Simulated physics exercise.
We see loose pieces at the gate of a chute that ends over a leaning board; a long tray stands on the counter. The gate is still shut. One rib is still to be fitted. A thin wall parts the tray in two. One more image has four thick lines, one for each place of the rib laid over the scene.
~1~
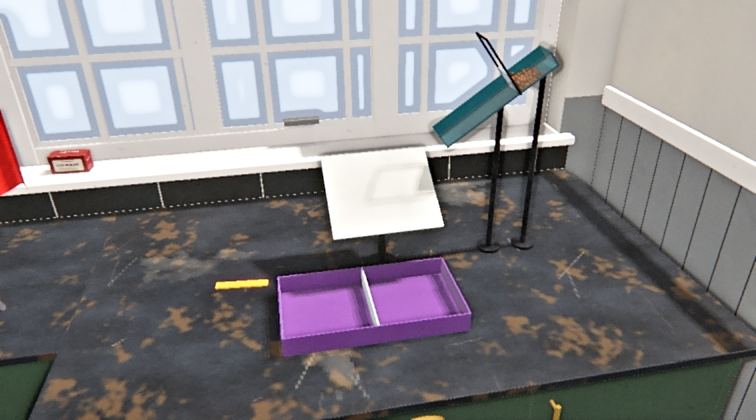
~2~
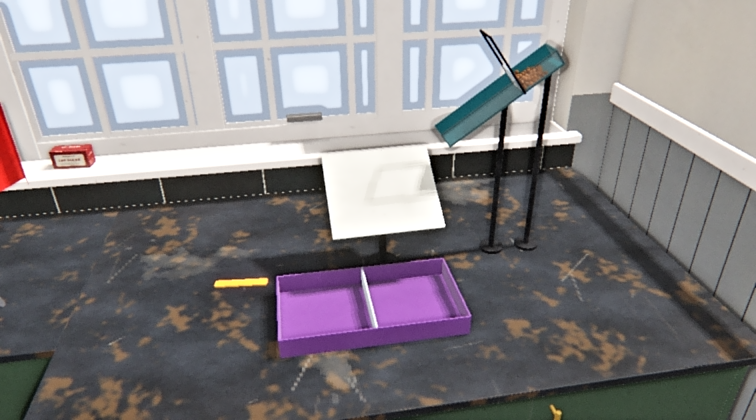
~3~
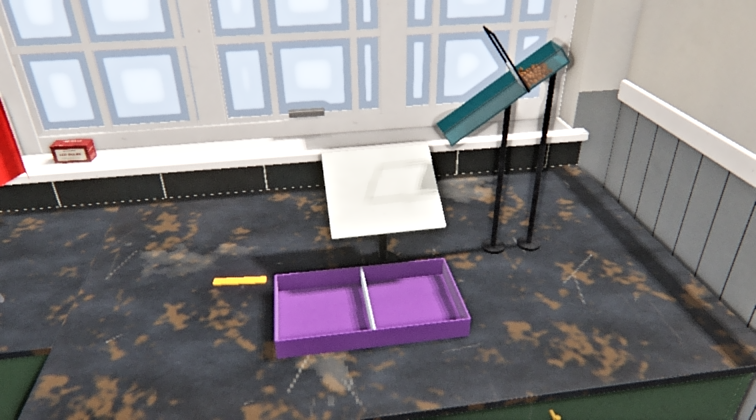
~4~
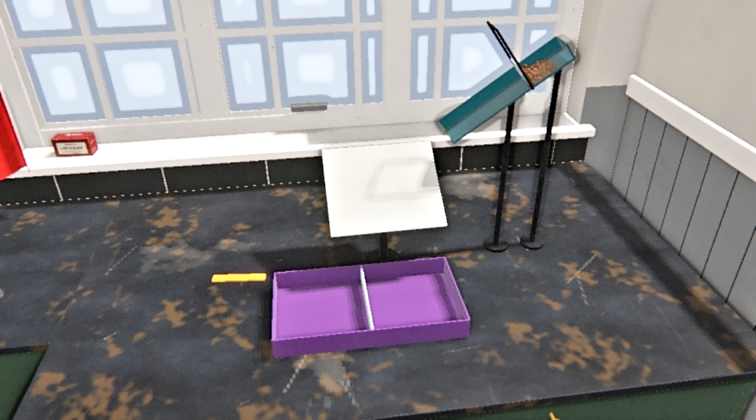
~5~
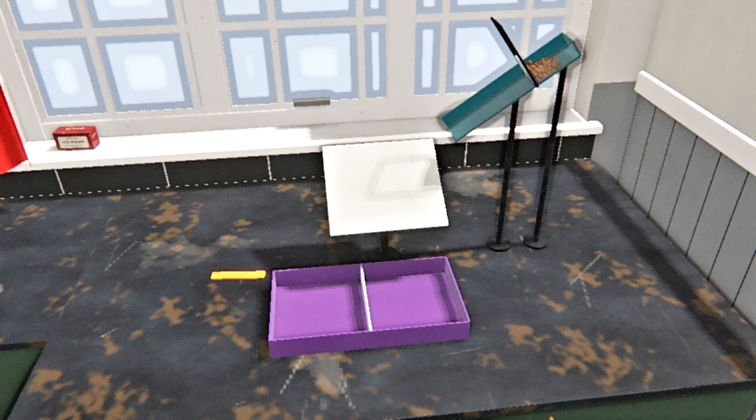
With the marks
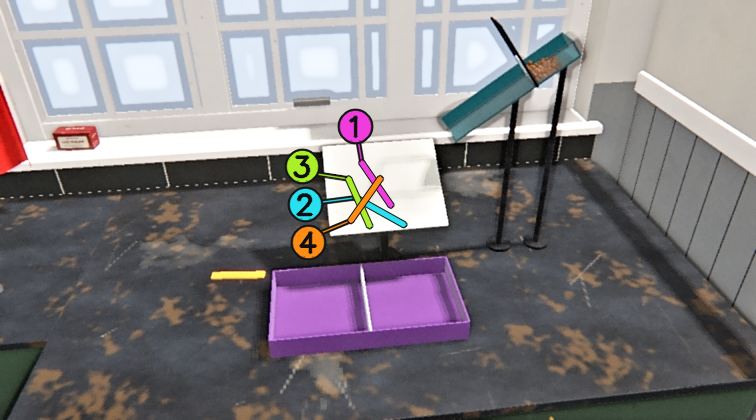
A purple tray split by a thin wall sat on a dark, blotchy counter before a tilted white board and a raised teal chute holding brown pieces, and nothing moved except the view, which drifted slightly.
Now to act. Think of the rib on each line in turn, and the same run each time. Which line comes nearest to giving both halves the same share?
4.
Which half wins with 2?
Right.
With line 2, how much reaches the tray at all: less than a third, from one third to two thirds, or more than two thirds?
Line 2 gives more than two thirds.
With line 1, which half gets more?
The right half.
On the marked copy, line 1 from (361, 162) to (390, 205); line 2 from (355, 197) to (403, 224); line 3 from (348, 178) to (369, 225); line 4 from (380, 178) to (350, 220).
Choosing 1, of what is caught, a stray few in the left half, nearly all in the right.
Choosing 2, of what is caught, a small part in the left half, nearly all in the right.
Choosing 3, of what is caught, a small part in the left half, nearly all in the right.
Choosing 4, of what is caught, about half in the left half, about half in the right.
